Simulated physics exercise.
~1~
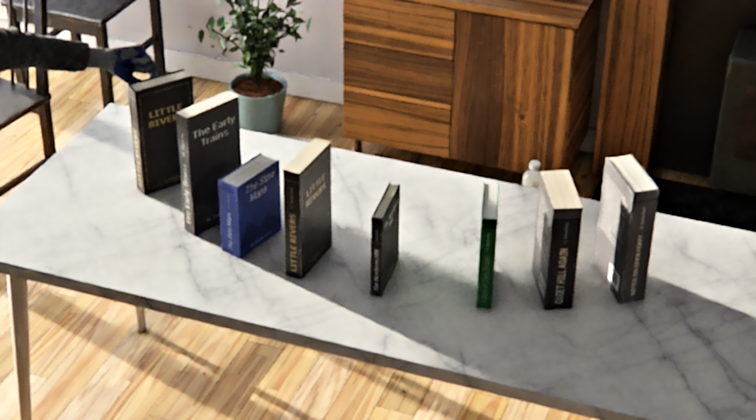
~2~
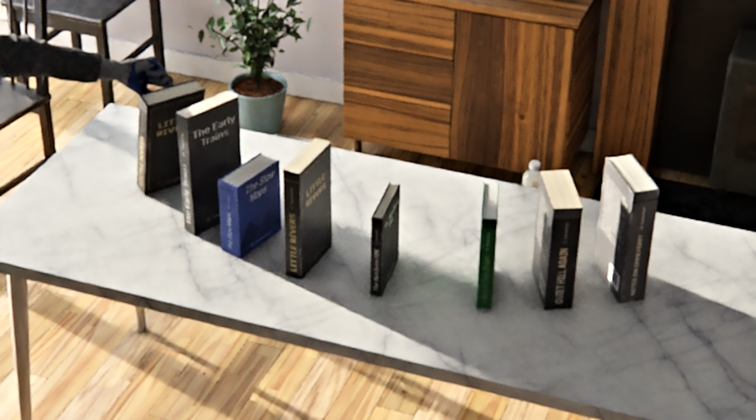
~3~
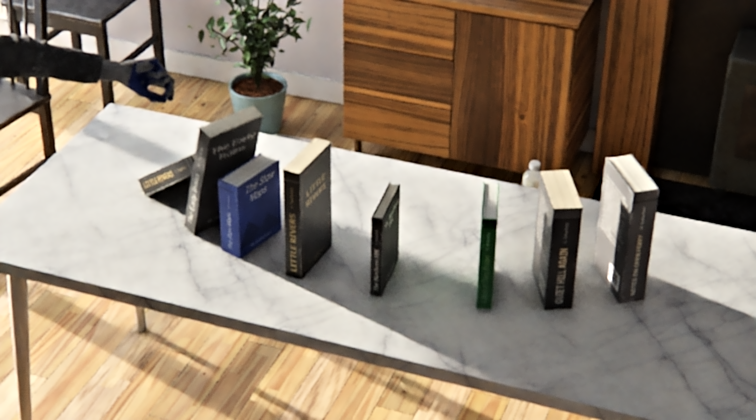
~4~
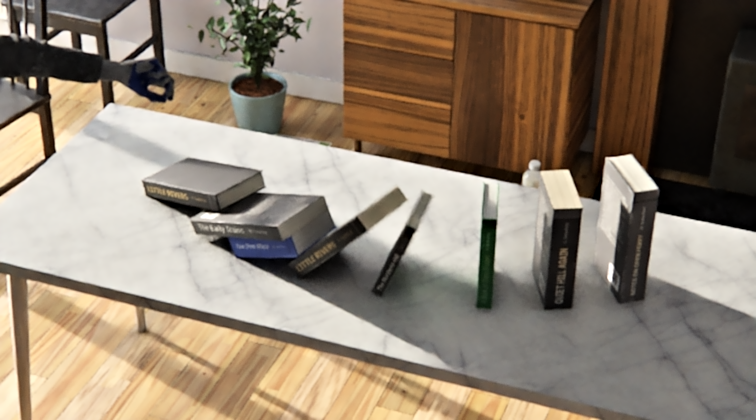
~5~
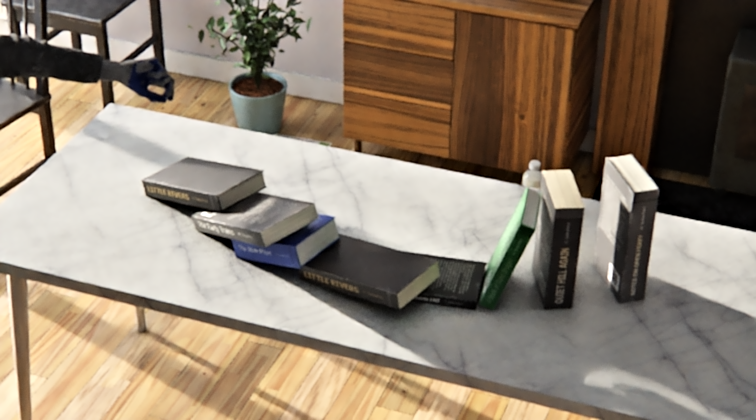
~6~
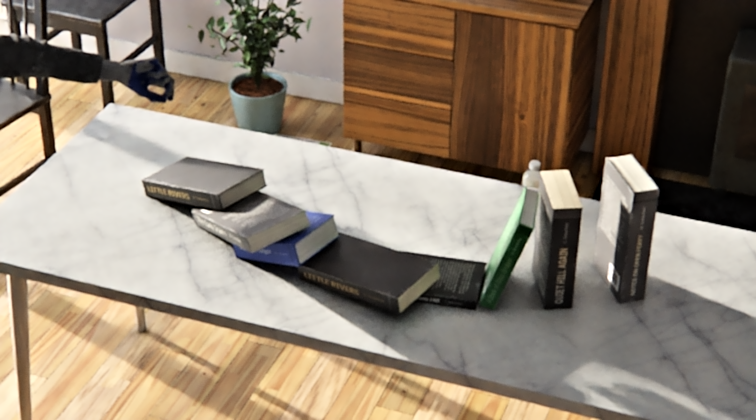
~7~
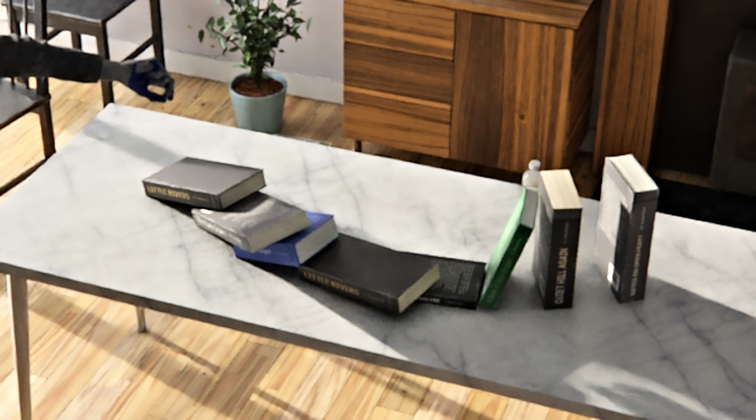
On a marble-topped table in a sunlit room, a dark-gloved hand tips the leftmost of eight upright books, and the row topples rightward one after another, the blue book included, until the green book only leans near the last two dark books, which stay upright.
